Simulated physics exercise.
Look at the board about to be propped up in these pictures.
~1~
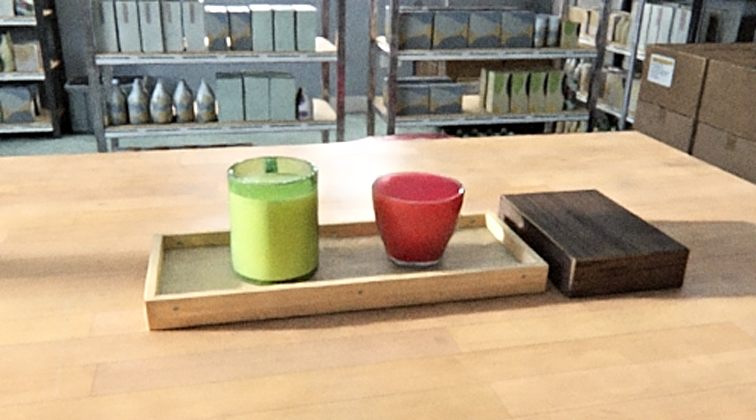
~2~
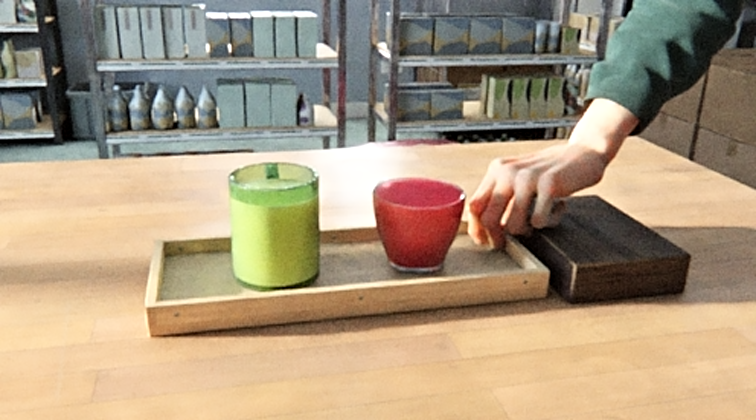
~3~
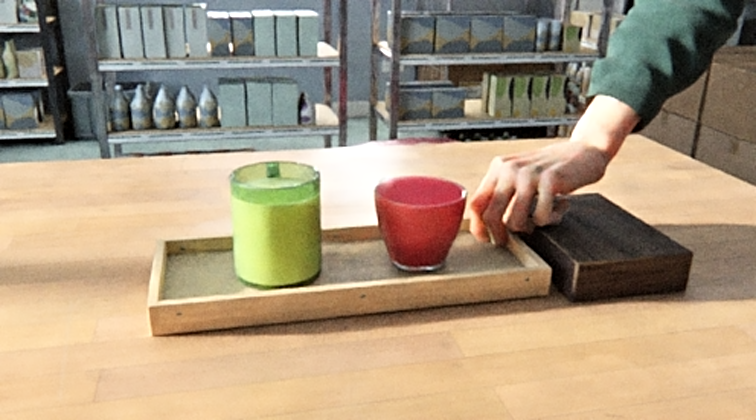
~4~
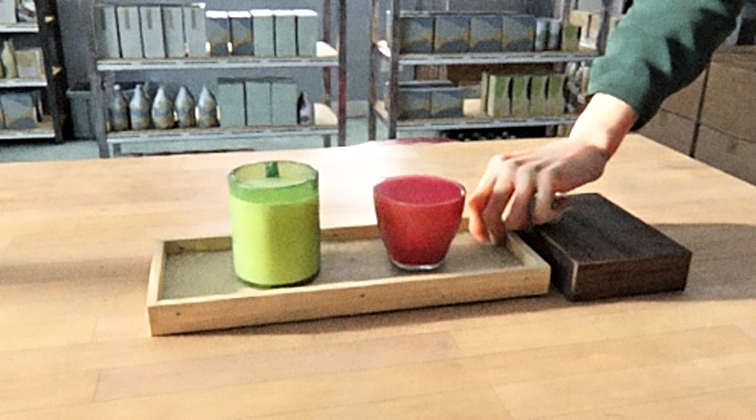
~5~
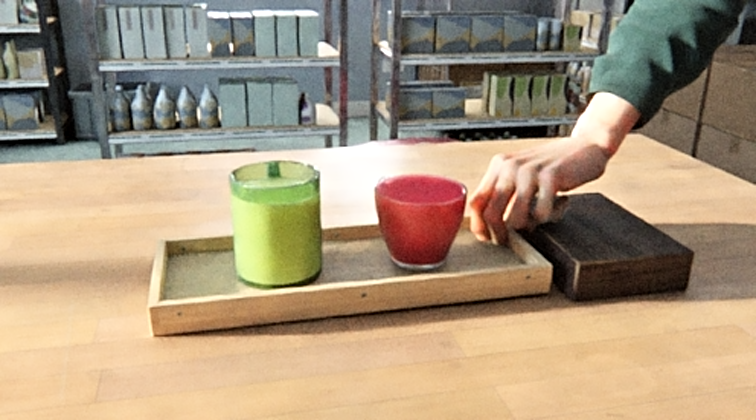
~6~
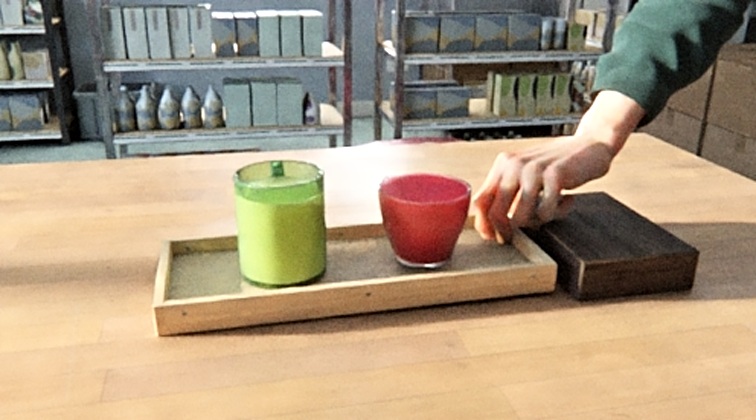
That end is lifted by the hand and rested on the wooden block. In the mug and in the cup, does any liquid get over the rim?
Mug: It's going to stay contained, cup: It's going to run over.
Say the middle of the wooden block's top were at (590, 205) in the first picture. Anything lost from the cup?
Then it overflows.
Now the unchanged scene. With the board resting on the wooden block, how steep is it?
I'd guess somewhere around 7 degrees.
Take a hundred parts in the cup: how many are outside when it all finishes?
Close to 6 %.
Shortly, the board slopes by about 4°; mug, none is lost; cup, none is lost.
Then, the board slopes by about 9°; mug, none is lost; cup, it has lost some.
At the finish, the board slopes by about 7°, resting on the wooden block; mug, none is lost; cup, it has lost some.
